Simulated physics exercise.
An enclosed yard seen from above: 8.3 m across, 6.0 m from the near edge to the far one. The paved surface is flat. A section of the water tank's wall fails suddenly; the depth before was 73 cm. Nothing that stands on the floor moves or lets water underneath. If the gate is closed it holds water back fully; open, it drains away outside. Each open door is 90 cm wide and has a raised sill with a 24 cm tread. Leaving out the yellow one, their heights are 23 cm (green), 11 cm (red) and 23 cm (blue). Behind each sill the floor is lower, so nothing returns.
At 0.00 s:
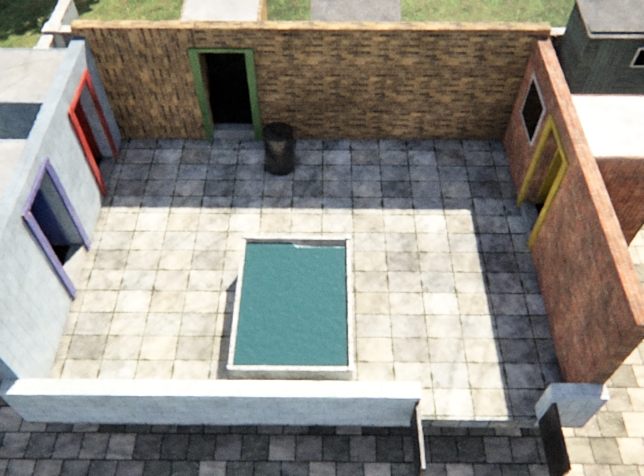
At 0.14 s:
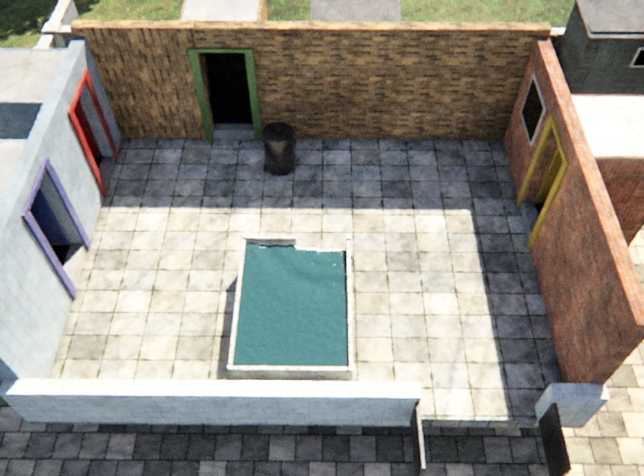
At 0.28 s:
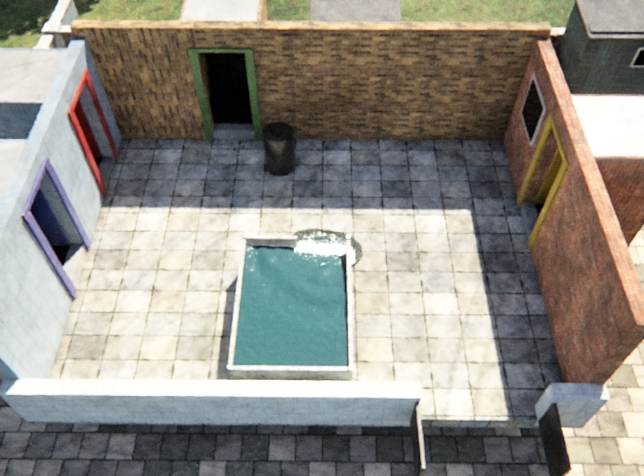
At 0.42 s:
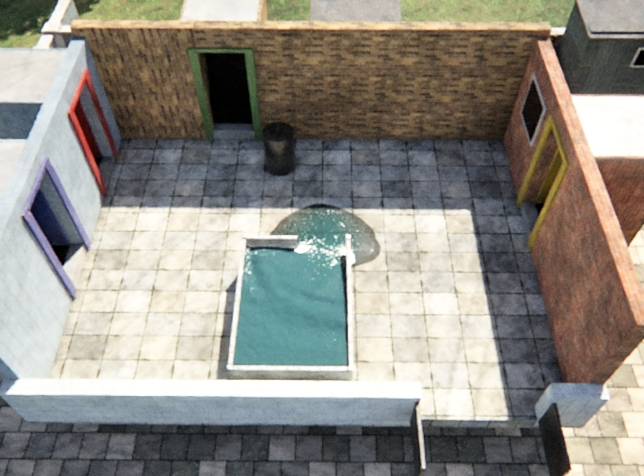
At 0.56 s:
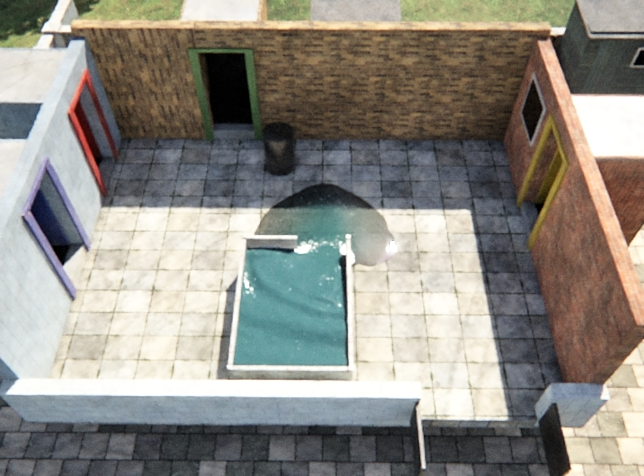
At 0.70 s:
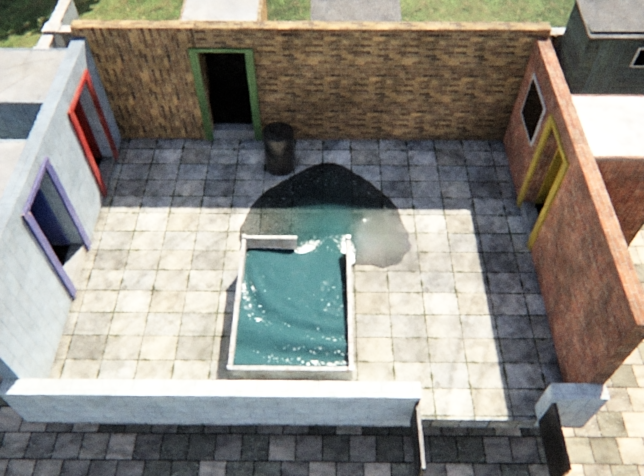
Water tank in a paved walled yard losing part of its far wall, water pouring out and spreading across the paving.
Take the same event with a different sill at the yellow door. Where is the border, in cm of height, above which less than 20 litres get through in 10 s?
About 6.5 cm.
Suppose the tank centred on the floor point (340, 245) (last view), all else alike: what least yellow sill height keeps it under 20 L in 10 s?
Then roughly 6.5 cm.
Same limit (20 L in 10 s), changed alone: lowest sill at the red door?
About 12.5 cm at red.
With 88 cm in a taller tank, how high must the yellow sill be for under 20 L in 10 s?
About 8.0 cm.
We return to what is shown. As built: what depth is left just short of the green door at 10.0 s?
Roughly 3.5 cm deep.
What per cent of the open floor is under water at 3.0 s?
Some 40 per cent of it.
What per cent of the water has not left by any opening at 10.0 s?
Roughly 90 in a hundred.
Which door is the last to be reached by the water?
It is the blue one.
After 1.4 s water covers 25 % of the floor, deepest (36 cm) near (329, 255); it has not reached the yellow door.
After 3.0 s water covers 40 % of the floor, deepest (32 cm) near (495, 142); 2 cm at the yellow door, 0 litres in over its 18 cm sill.
After 10.0 s water covers 100 % of the floor, deepest (11 cm) near (271, 403); 7 cm at the yellow door, 0 litres in over its 18 cm sill.
At the yellow door as built, the water arrived by 3.0 s and peaked near 10 cm at 5.6 s.
Run again over the same 10 s with other heights there, 29 litres in over 5.5 cm, 10 litres over 7.5 cm. The limit of 20 litres is kept from about 6.5 cm up.
